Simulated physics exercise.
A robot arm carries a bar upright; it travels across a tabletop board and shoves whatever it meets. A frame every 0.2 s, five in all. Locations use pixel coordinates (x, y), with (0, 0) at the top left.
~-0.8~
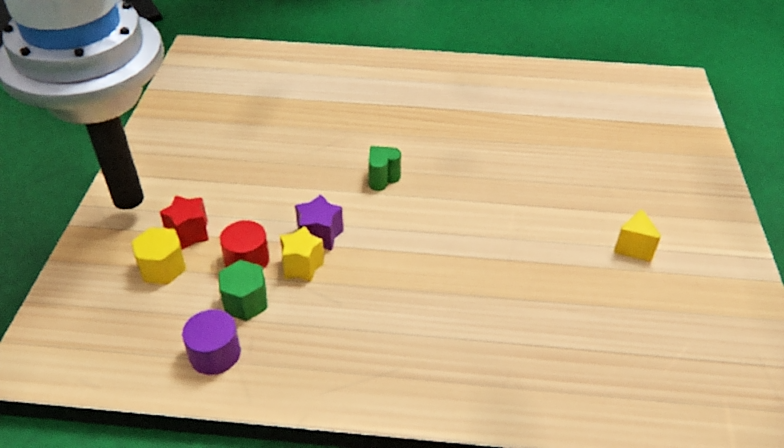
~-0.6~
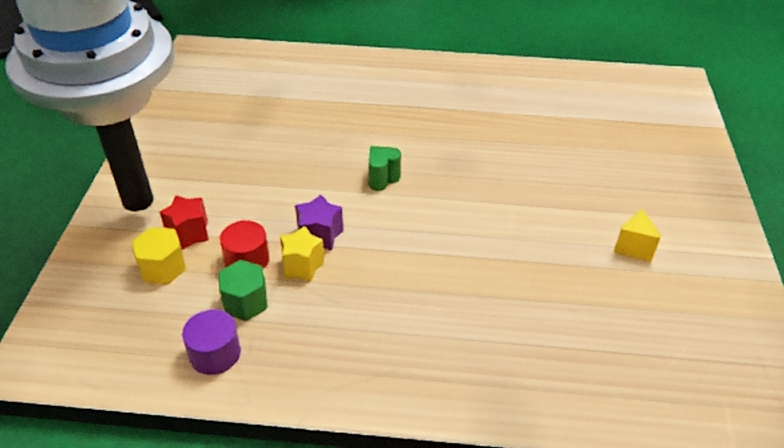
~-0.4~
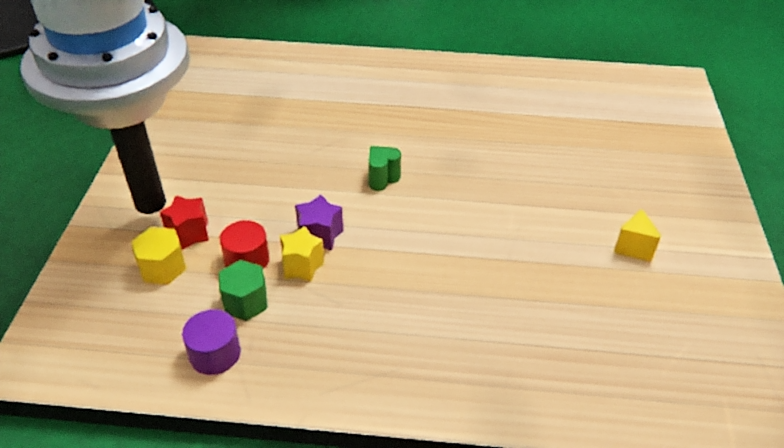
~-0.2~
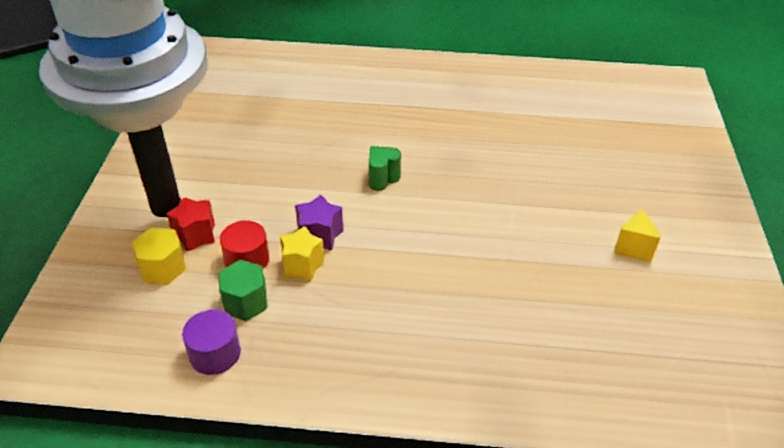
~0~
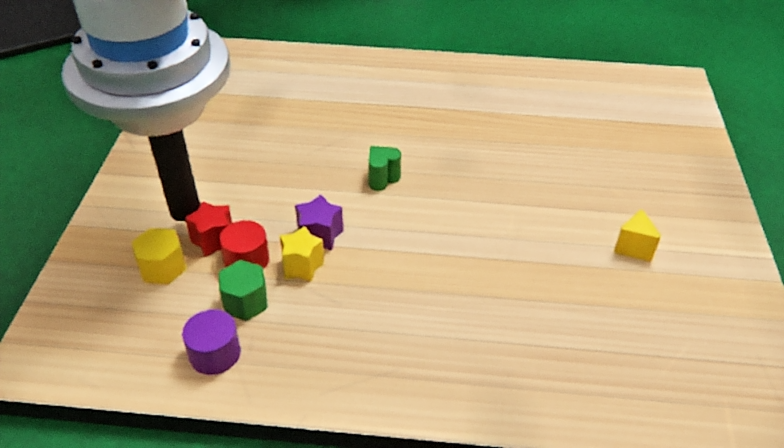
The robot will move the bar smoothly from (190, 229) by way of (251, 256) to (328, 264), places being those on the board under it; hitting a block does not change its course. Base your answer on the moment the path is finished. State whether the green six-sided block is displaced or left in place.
My prediction: It remains in place.
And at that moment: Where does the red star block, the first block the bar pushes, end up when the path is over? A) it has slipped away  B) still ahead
B - still ahead.
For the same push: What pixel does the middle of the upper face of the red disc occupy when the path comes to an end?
My estimate: (347, 291).
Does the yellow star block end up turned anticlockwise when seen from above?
Yes - that is the case.
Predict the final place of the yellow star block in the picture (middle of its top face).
At roughly (393, 255).
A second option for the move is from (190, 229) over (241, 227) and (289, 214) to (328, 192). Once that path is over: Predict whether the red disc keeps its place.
Gets moved.
The first path, step by step. One third of the way, bar (225, 233); red star block (255, 230), turned 20° anticlockwise; red disc (279, 253); yellow star block (318, 244).
Two thirds of the way, bar (275, 241); red star block (305, 244); red disc (319, 273); yellow star block (347, 246), turned 50° anticlockwise.
At the end, bar (327, 247); red star block (353, 254); green six-sided block still; red disc (347, 291); yellow star block (393, 255), turned 60° anticlockwise.
